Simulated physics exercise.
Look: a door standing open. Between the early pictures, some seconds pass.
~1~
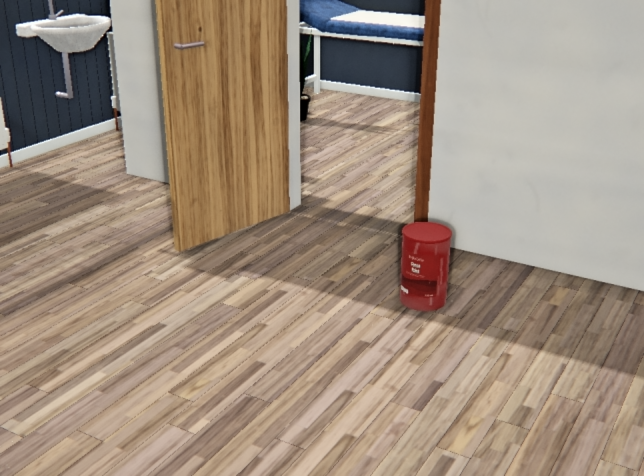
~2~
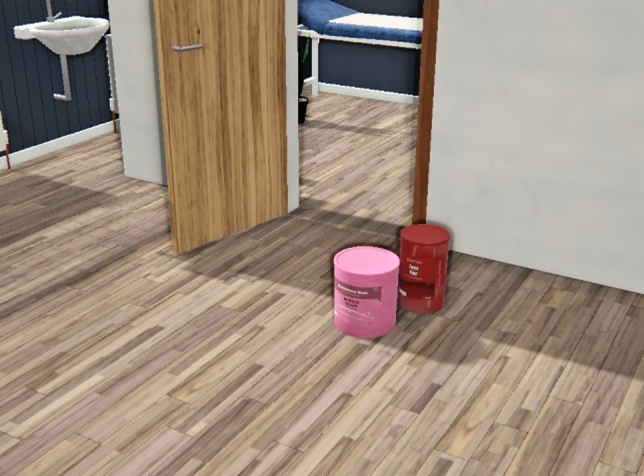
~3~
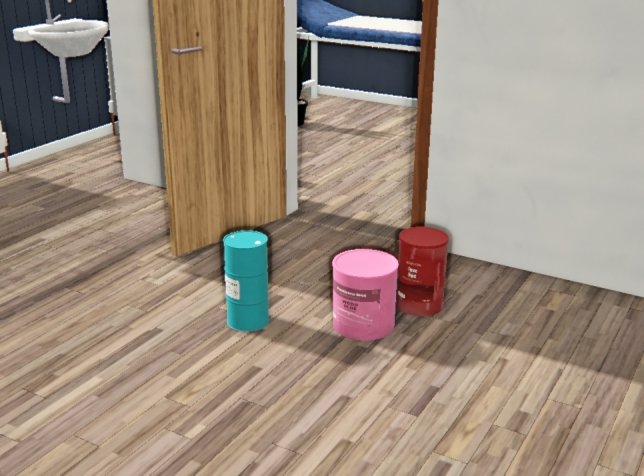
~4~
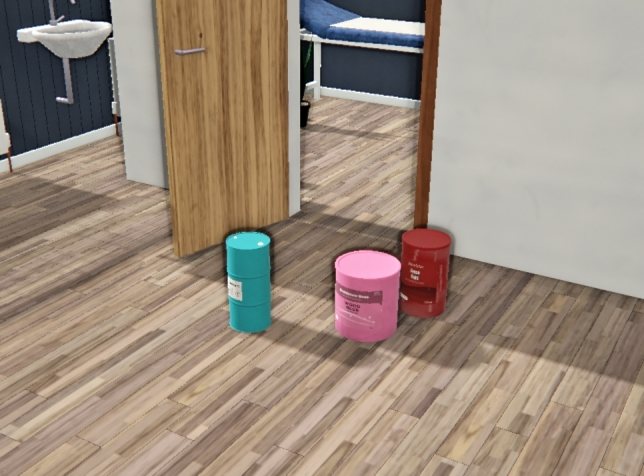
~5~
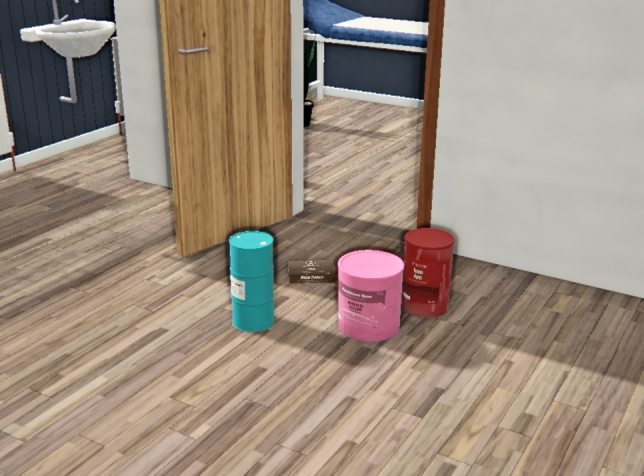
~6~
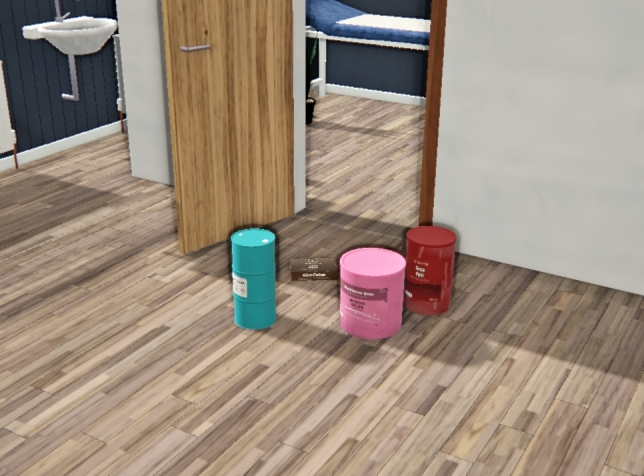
The footage shows a wide-open wooden door that stays still, with a red pail on the floor beside the doorway; a pink pail appears next to it, then a turquoise canister to the left, and lastly a brown packet between them.
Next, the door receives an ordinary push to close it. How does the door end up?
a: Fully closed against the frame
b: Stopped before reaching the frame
Fully closed against the frame.
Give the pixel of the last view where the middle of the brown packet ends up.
The object finishes roughly at pixel (387, 272).
Then, 1.50 s on from there, open by 55°; brown packet shifted a little near (328, 270).
Then, 1.90 s on from there, open by 35°; brown packet shifted about its own width near (375, 271).
In the end, open by 0°; moved from the start, brown packet; the other 3 unmoved. At the end, from the last picture's camera, brown packet near (387, 272).
